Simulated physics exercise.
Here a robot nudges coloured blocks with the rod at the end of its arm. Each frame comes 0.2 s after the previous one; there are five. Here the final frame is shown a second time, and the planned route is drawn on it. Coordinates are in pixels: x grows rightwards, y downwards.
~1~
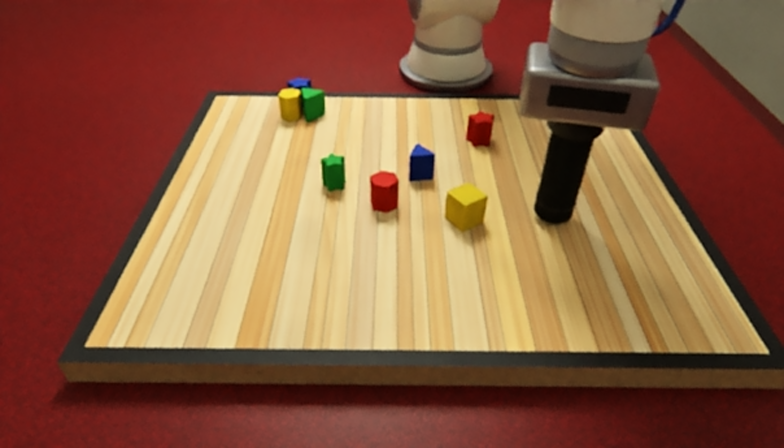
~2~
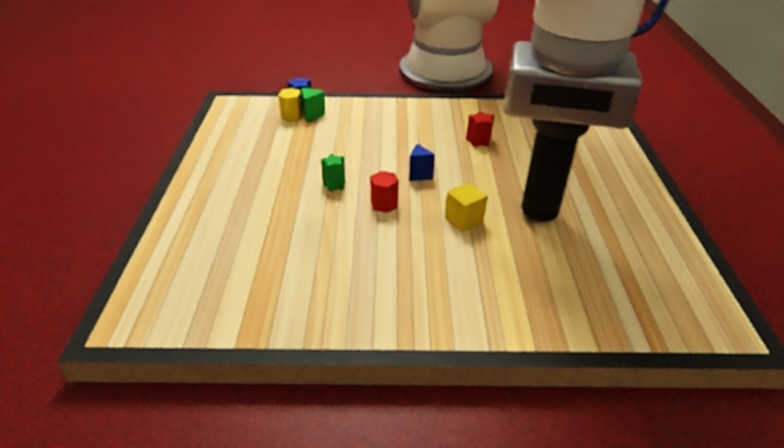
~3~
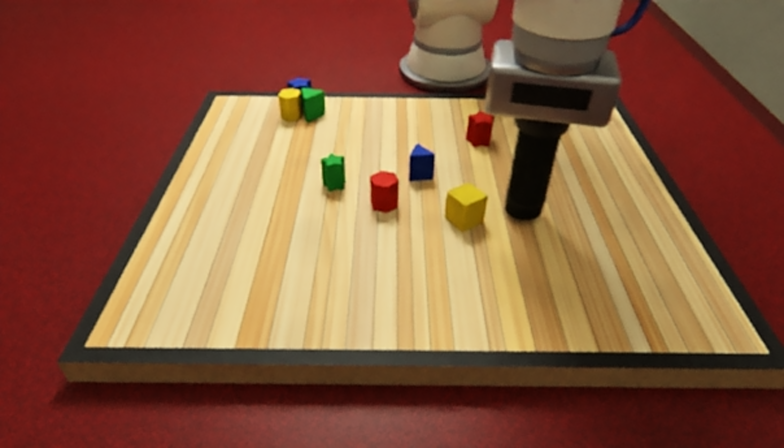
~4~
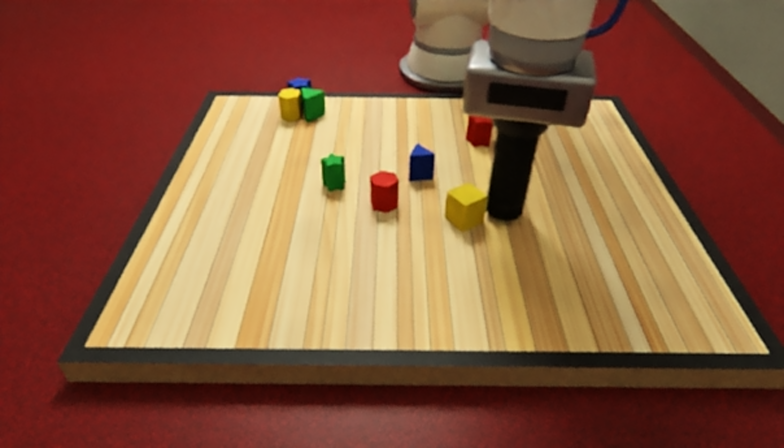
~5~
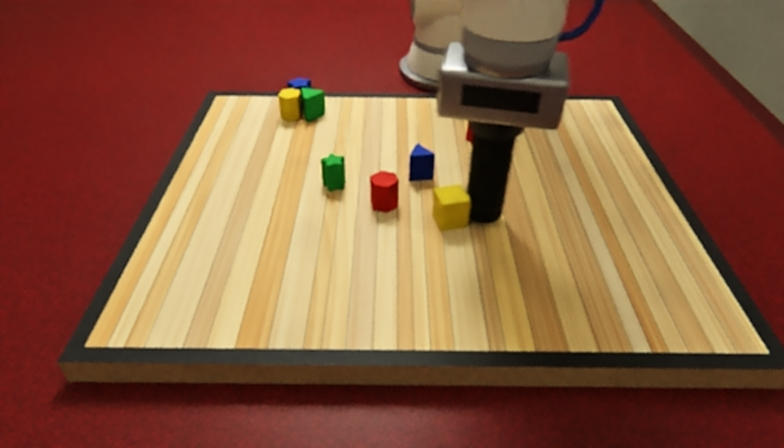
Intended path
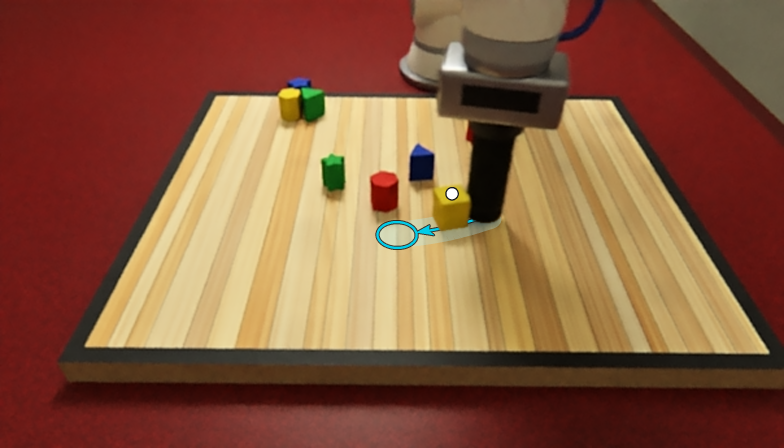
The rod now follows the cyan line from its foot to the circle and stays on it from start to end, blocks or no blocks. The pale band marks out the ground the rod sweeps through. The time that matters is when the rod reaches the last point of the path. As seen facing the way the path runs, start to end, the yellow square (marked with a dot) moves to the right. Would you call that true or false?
The statement is correct.
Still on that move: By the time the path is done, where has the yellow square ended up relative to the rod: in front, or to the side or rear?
The rod will still be pushing it.
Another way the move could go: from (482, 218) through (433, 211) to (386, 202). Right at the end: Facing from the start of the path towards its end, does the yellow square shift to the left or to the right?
Facing from start to end, it shifts left.
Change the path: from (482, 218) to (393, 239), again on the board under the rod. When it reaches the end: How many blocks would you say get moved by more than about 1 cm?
The result: One block.
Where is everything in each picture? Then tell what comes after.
The first picture shows rod tip at (553, 212); block tops, red hexagonal block at (384, 178); yellow square at (467, 193).
The second picture shows rod at (540, 211); blocks unchanged.
The third picture shows rod at (523, 209); blocks unchanged.
The fourth picture shows rod at (504, 210); blocks unchanged.
The fifth picture shows rod at (483, 212); red hexagonal block at (384, 178); yellow square at (452, 194).
Path on the board, from (482, 218) through (456, 225) and (427, 231) to (397, 235); the dot is on the yellow square.
On the path given first. One third of the way, rod at (455, 220); yellow square at (421, 197), turned 30° clockwise.
Two thirds of the way, rod at (426, 226); yellow square at (392, 199), turned 40° clockwise.
At the end, rod at (397, 229); red hexagonal block in place; yellow square at (365, 198), turned 50° clockwise.
